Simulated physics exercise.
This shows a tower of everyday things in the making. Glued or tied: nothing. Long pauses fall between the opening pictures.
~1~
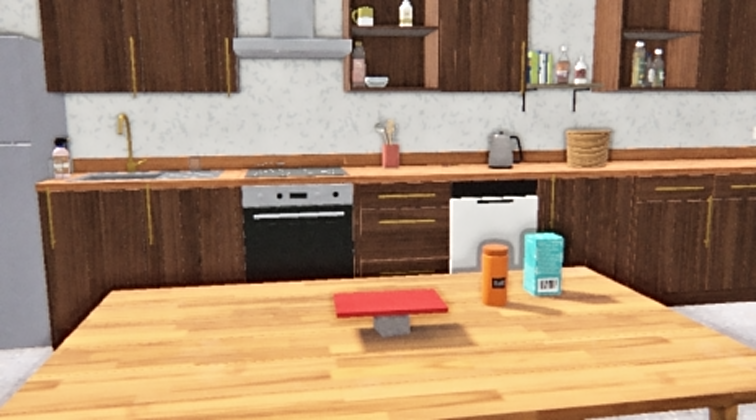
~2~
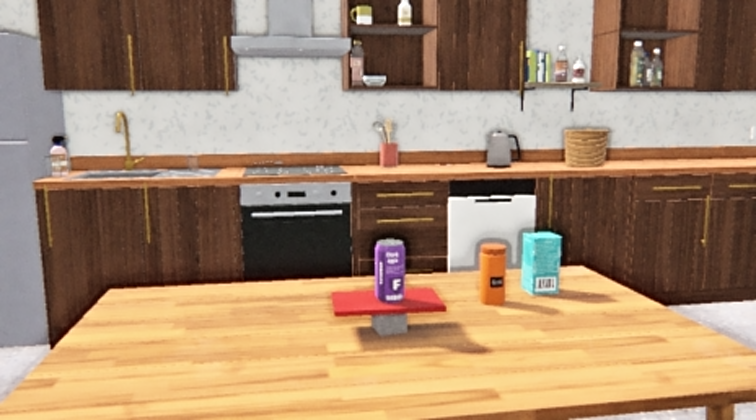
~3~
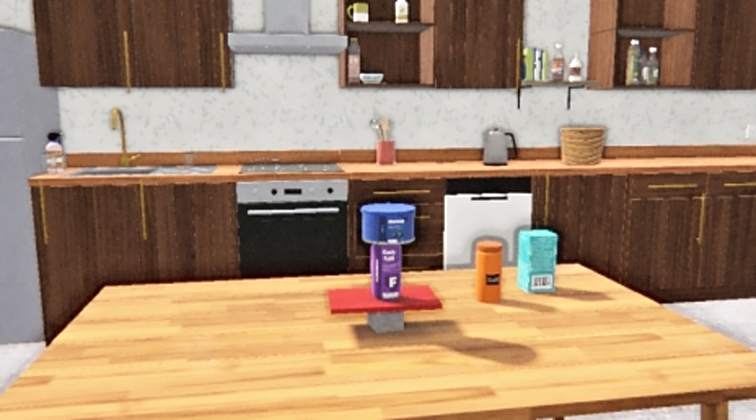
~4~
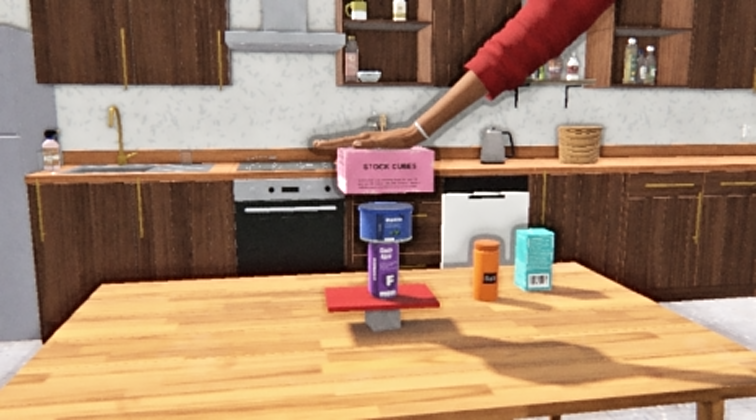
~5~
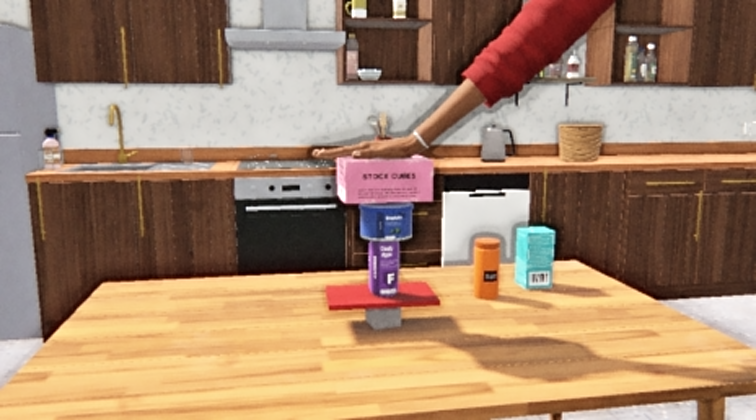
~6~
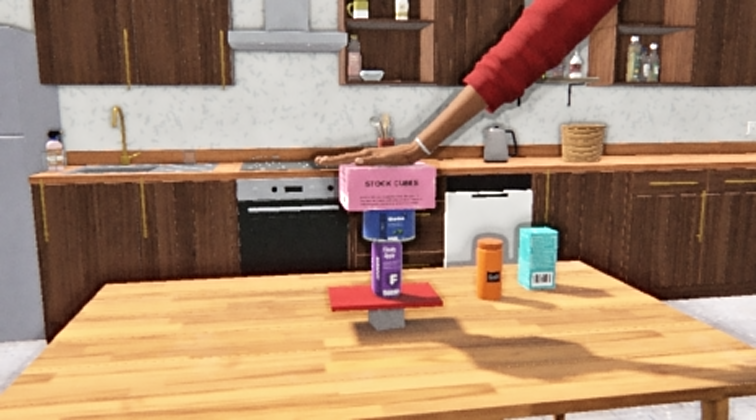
In a kitchen, a purple can and blue tub are stacked, then a hand adds a pink box.
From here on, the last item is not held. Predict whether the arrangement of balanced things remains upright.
It stays intact.
Then, 0.40 s past the last view, nothing moves.
Then, 1.40 s past the last view, pink box resting near (386, 186).
Finally, all 7 still in place. Final places as the last picture's camera would see them, pink box near (386, 186). The pile keeps its balance.
